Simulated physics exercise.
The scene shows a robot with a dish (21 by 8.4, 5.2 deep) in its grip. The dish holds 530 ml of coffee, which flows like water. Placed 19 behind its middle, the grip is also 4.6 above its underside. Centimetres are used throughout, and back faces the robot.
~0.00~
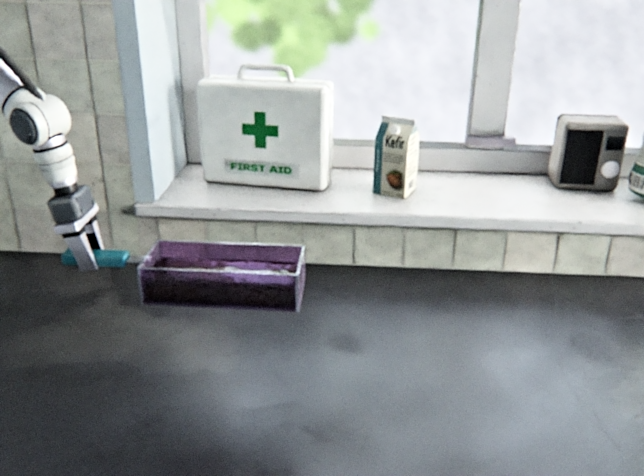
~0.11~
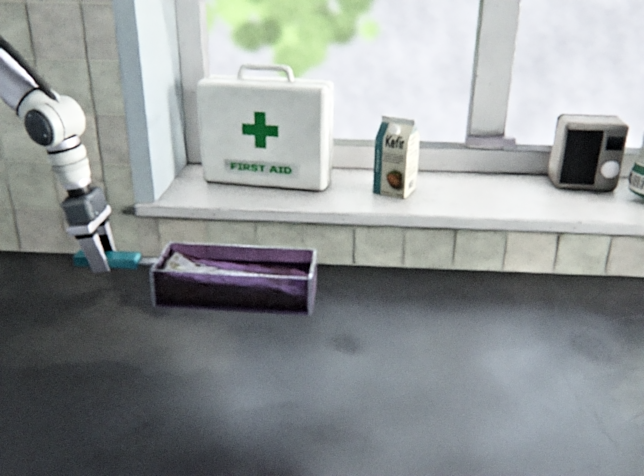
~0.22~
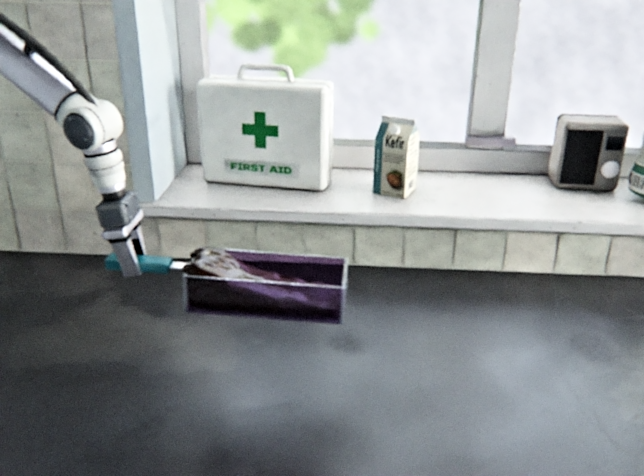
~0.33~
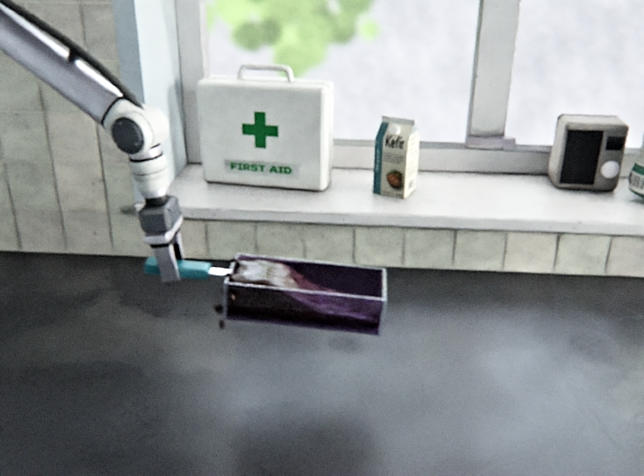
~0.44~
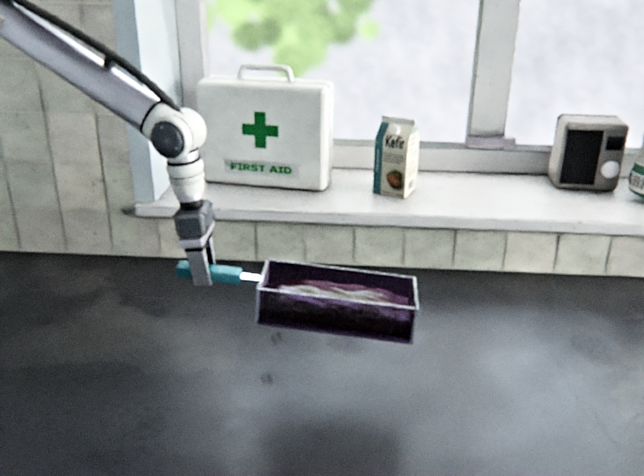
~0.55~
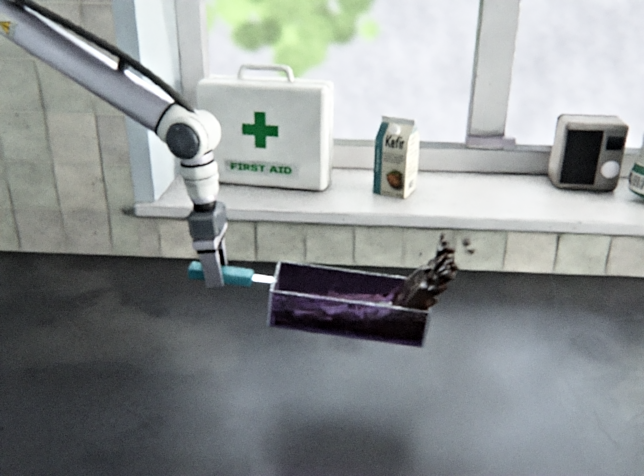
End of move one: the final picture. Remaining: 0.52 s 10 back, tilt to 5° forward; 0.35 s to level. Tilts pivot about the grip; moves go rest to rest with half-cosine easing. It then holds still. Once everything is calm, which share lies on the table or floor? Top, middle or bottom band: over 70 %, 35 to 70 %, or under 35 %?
Middle band.
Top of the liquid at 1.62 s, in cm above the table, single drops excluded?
The liquid tops out near 17 cm above the table.
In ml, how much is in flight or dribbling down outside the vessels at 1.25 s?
Amount outside the vessels: Near 0 ml.
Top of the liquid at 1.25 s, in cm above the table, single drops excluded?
Roughly 16 cm above the table.
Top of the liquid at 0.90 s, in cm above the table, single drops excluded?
15 cm.
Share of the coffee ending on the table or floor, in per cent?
45 per cent or so.
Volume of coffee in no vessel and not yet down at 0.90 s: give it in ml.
Around 20 ml at that time.
By 0.90 s, tilted 5° forward, liquid up to 19 above the table; 305 ml in the dish, 210 ml on the table or floor, 20 ml in the air or running down outside.
By 1.25 s, tilted 2° forward, liquid up to 17 above the table; 305 ml in the dish, 225 ml on the table or floor.
By 1.62 s, level, liquid up to 17 above the table; 305 ml in the dish, 225 ml on the table or floor.
By 2.42 s, level, liquid up to 16 above the table; 305 ml in the dish, 225 ml on the table or floor.
Final state, 305 ml in the dish, 225 ml on the table or floor. That is 43 % on the table or floor.
